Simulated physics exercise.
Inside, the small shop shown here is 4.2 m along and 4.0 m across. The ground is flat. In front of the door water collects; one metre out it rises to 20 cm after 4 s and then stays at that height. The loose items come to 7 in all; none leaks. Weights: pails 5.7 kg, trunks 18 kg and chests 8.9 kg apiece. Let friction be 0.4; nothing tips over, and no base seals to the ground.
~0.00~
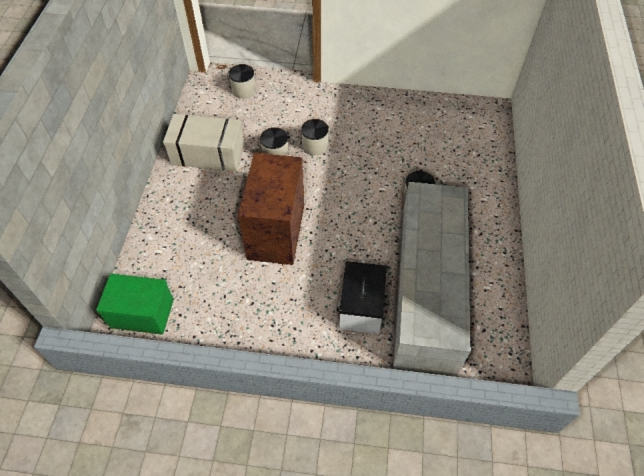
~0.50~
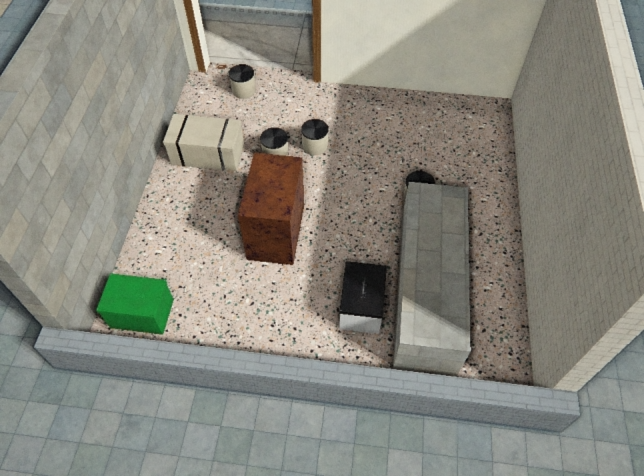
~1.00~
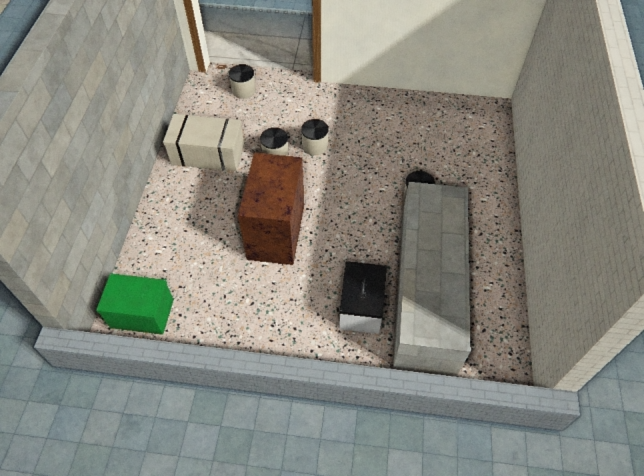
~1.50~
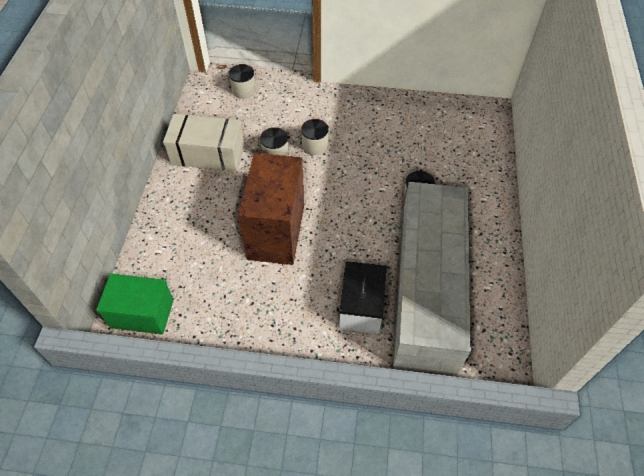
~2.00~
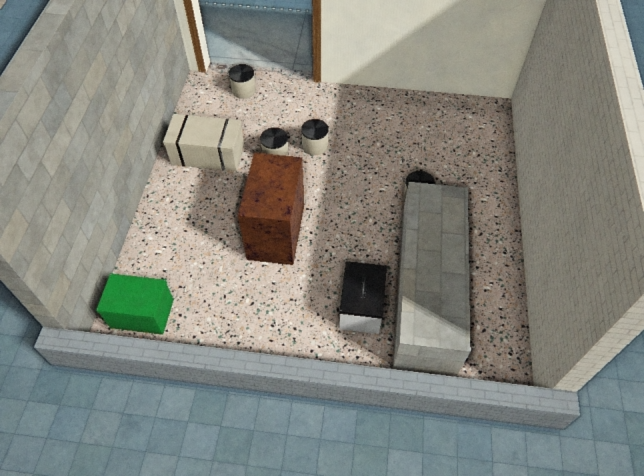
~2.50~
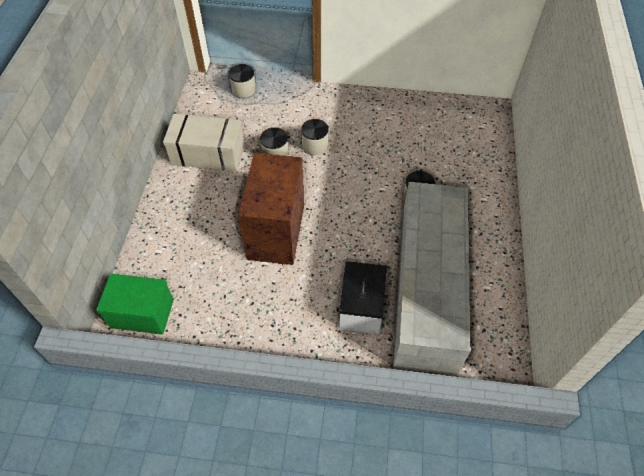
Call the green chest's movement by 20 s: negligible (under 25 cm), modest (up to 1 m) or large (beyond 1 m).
Large.
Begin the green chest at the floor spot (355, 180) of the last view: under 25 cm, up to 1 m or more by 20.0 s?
In that run it wanders far off.
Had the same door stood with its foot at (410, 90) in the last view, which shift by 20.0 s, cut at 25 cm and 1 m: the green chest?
The green chest would go a long distance.
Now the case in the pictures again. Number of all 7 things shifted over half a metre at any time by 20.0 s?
The tally stands at 7.
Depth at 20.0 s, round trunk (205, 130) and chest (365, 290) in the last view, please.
Close to 17 and 17 centimetres.
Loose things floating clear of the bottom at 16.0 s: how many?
Count at that moment: 7.
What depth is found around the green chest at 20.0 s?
Depth approx. 19 cm.
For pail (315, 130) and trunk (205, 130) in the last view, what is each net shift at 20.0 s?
They sit 140 cm and 150 cm away, in the order given.
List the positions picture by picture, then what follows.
The green chest at (132, 295), on the bottom; water covers 0.0 m2; 0 of 7 have shifted, in the first frame.
The green chest at (132, 295), on the bottom; water covers 0.0 m2; 0 of 7 have shifted, in the second frame.
The green chest at (132, 295), on the bottom; 0.0 m2 under water; 0 of 7 have shifted, in the third frame.
The green chest at (132, 295) rests on the ground; 0.0 m2 under water; 0 of 7 have shifted, in the fourth frame.
The green chest at (132, 295), on the bottom; water covers 0.0 m2; 0 of 7 have shifted, in the fifth frame.
The green chest at (132, 295), on the bottom; water covers 0.5 m2; 0 of 7 have shifted, in the sixth frame.
After 4.0 s the green chest is near (132, 295), 0.0 m from its start, aground; 1 afloat.
After 9.0 s the green chest is near (234, 321), 1.0 m from its start, afloat; 5 afloat.
After 16.0 s the green chest is near (385, 190), 2.7 m from its start, afloat; 7 afloat.
After 20.0 s the green chest is near (382, 80), 3.7 m from its start, afloat; 7 afloat.
